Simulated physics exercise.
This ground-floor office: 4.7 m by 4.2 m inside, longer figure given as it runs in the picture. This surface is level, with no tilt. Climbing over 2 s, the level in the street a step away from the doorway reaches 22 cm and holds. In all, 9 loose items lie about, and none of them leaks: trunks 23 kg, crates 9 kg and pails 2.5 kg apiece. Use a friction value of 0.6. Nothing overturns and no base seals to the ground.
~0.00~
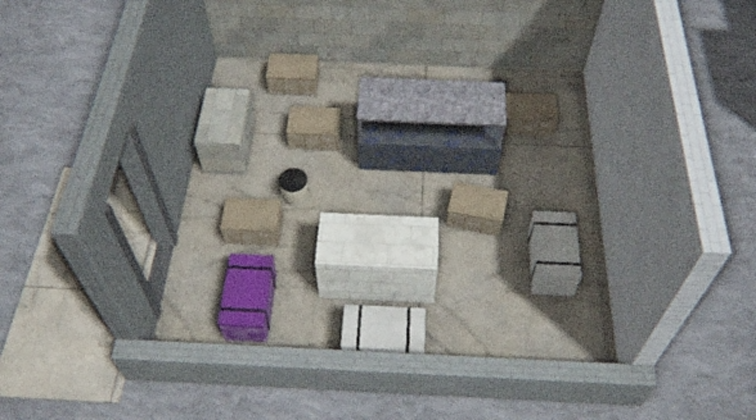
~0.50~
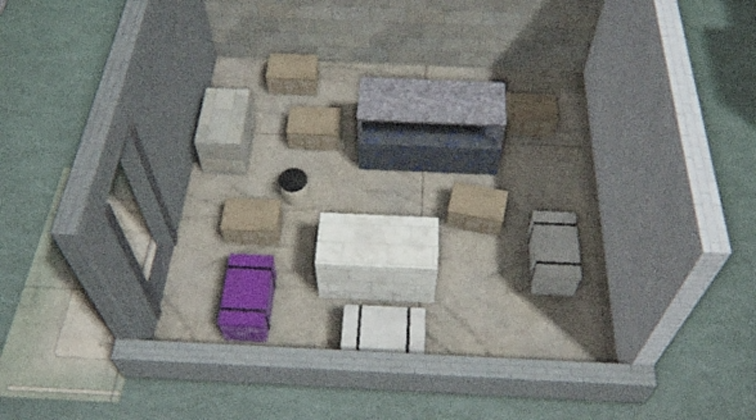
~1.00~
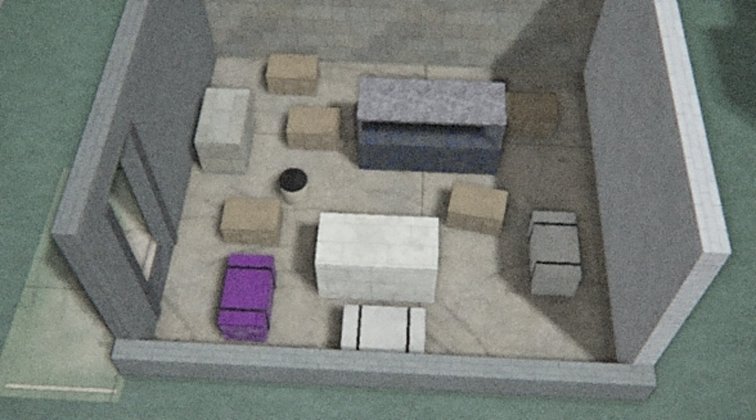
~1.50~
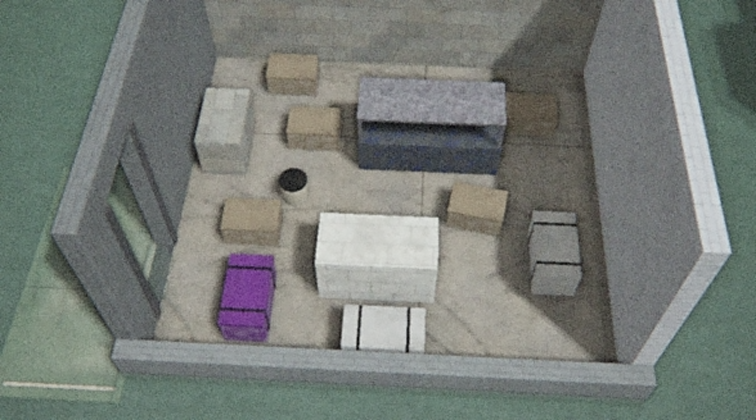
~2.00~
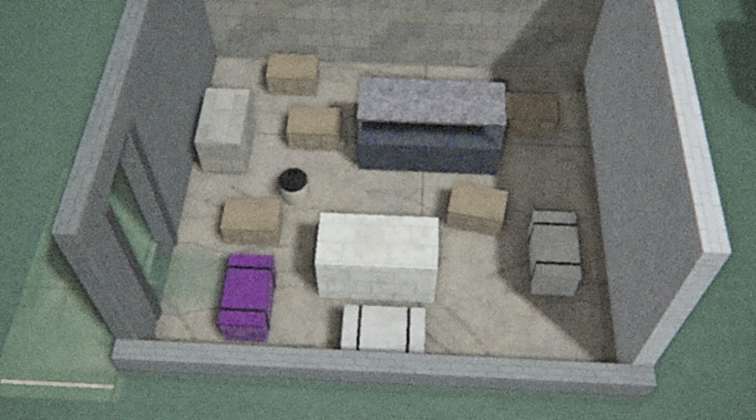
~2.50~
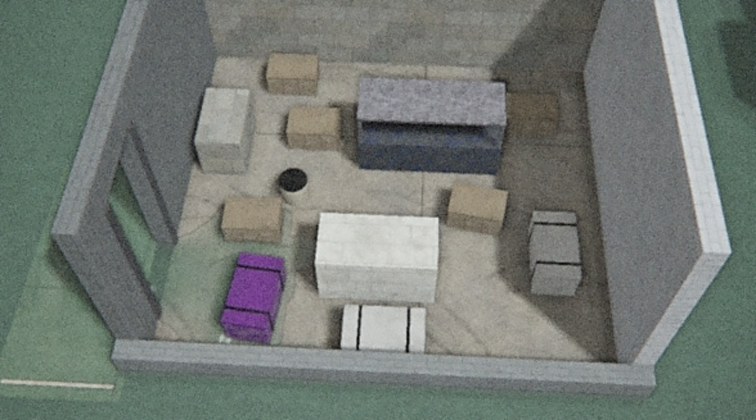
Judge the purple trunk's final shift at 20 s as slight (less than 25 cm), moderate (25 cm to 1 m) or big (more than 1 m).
By then it is long gone from its spot.
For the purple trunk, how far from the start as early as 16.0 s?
Roughly 250 centimetres by that point.
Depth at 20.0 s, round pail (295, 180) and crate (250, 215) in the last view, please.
Roughly 13 and 13 cm.
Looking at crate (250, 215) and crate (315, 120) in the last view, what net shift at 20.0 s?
They sit 100 cm and 140 cm away, in the order given.
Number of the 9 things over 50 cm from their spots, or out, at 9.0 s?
5.
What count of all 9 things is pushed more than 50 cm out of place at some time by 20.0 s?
The answer here is 9.
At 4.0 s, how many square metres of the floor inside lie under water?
Close to 7.0 m2, I'd say.
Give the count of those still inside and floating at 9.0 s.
The number is 7.
After 4.0 s the purple trunk is near (309, 306), 0.7 m from its start, afloat; 1 afloat.
After 9.0 s the purple trunk is near (504, 267), 2.6 m from its start, afloat; 7 afloat.
After 16.0 s the purple trunk is near (457, 224), 2.3 m from its start, afloat; 9 afloat.
After 20.0 s the purple trunk is near (447, 182), 2.4 m from its start, afloat; 9 afloat.
